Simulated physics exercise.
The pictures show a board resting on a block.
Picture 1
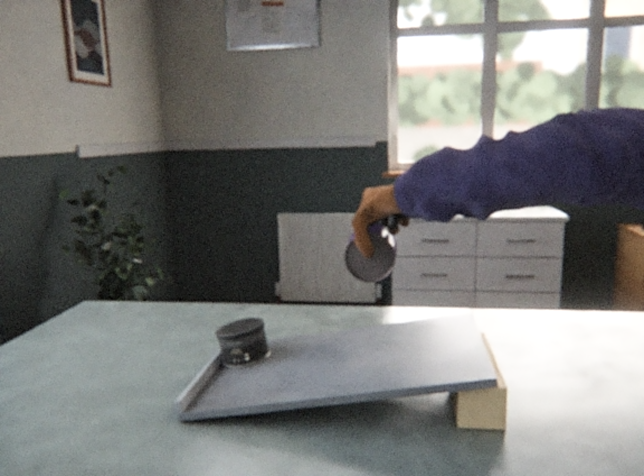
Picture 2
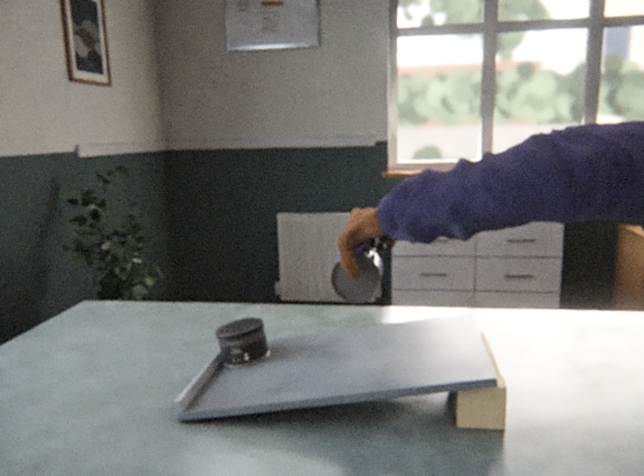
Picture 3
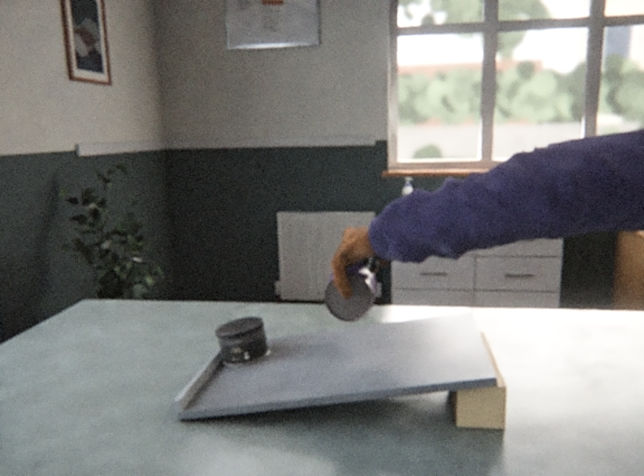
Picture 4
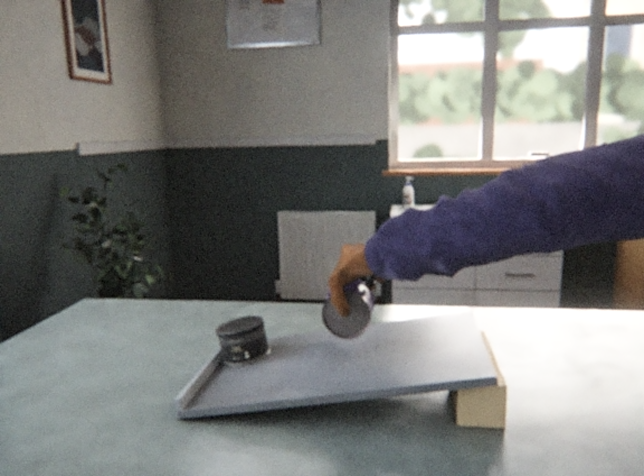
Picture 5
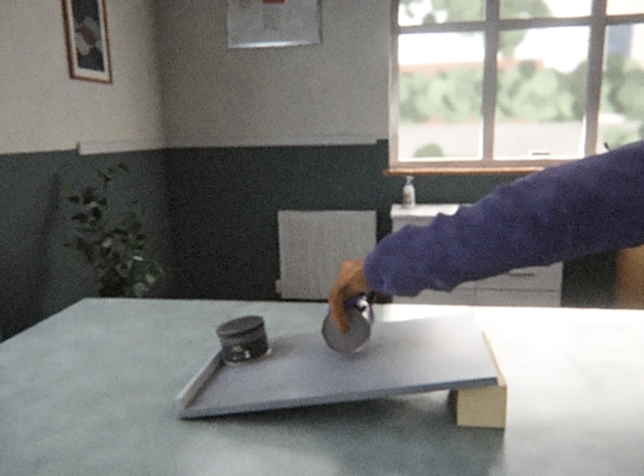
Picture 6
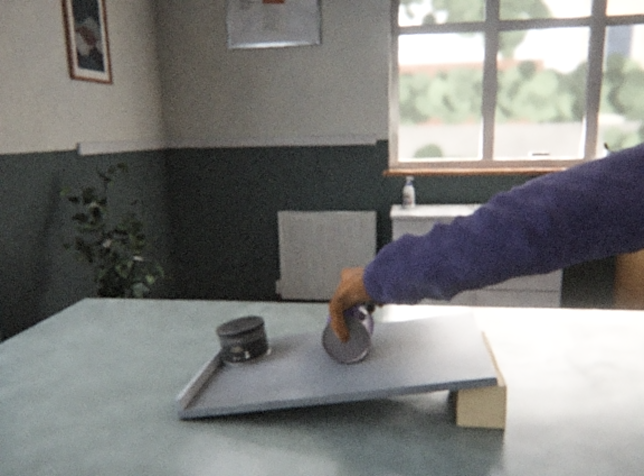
An arm in a purple-blue sleeve reaches in from the right over a pale table, seen from the front in a room with a window, white drawers and a plant. On the table, a grey board slopes down to the left from a light wooden block, with a black tub near its low end. The hand moves a round purple tin left and down onto the board's middle, keeping hold of it, while the camera stays still.
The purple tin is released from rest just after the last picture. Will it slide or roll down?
The purple tin runs down the board.
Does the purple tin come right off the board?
It stops on the board.
Then, 0.40 s later than the last frame, purple tin moved a little near (323, 335).
Then, 0.60 s later than the last frame, purple tin moved about its own width near (281, 340).
When it is over, moved from the start, purple tin; black tub as before. End places, in pixels of the last picture, purple tin near (265, 344). The purple tin goes downhill.
